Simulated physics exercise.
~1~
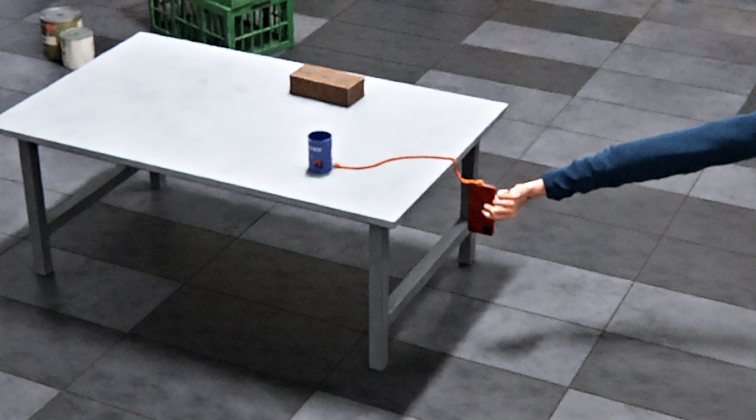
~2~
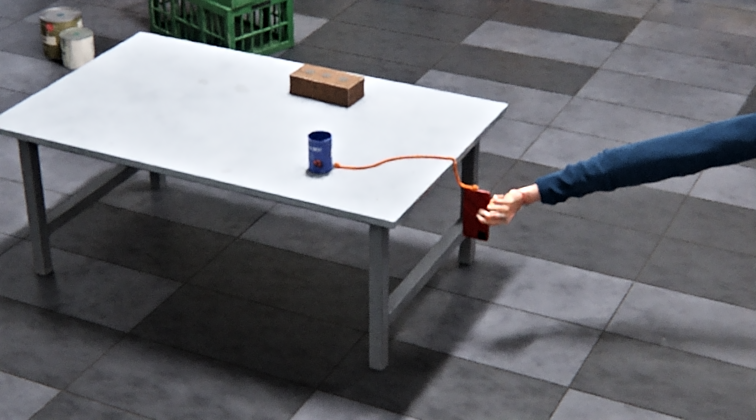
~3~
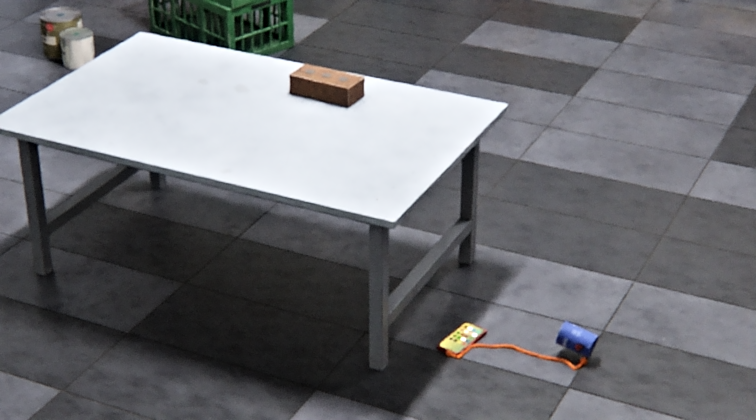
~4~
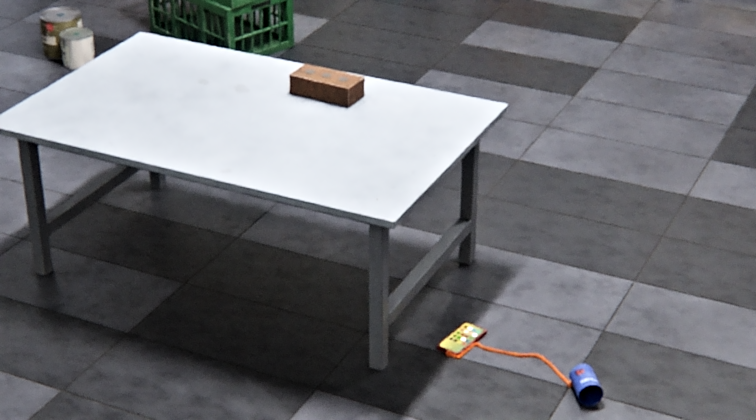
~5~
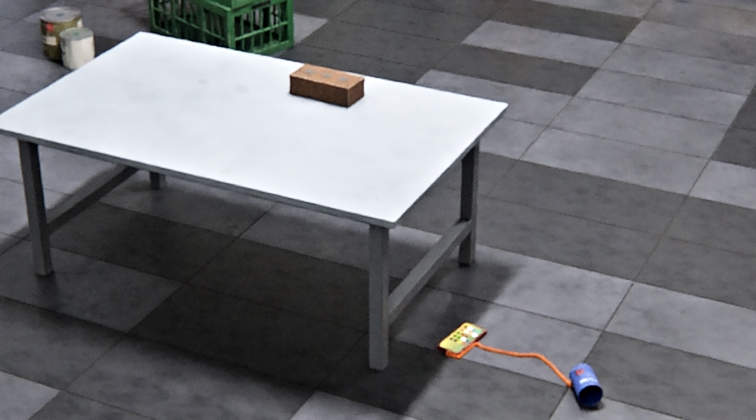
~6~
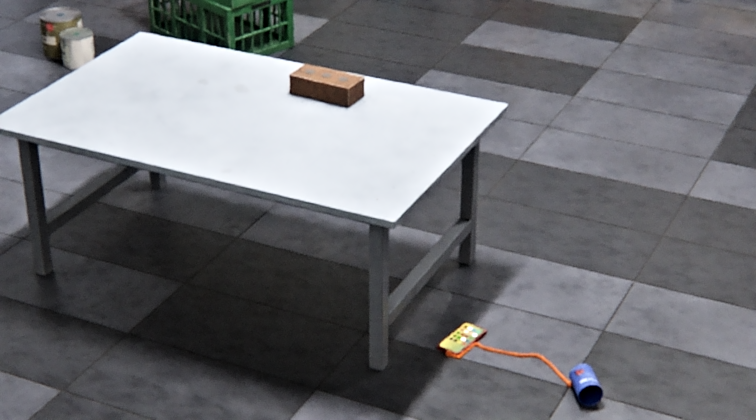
A hand in a dark blue sleeve holds a red phone just off the right edge of a white table, seen from above at an angle on a grey tiled floor. An orange cord runs from the phone to an upright blue cup on the tabletop, near a brown brick, with a green crate and cans behind. The hand shifts slightly left and lets go. The phone drops to the floor, dragging the cup off the table. The cup, on its side, moves nearer the viewer and stops, still corded to the phone, while the brick stays put.
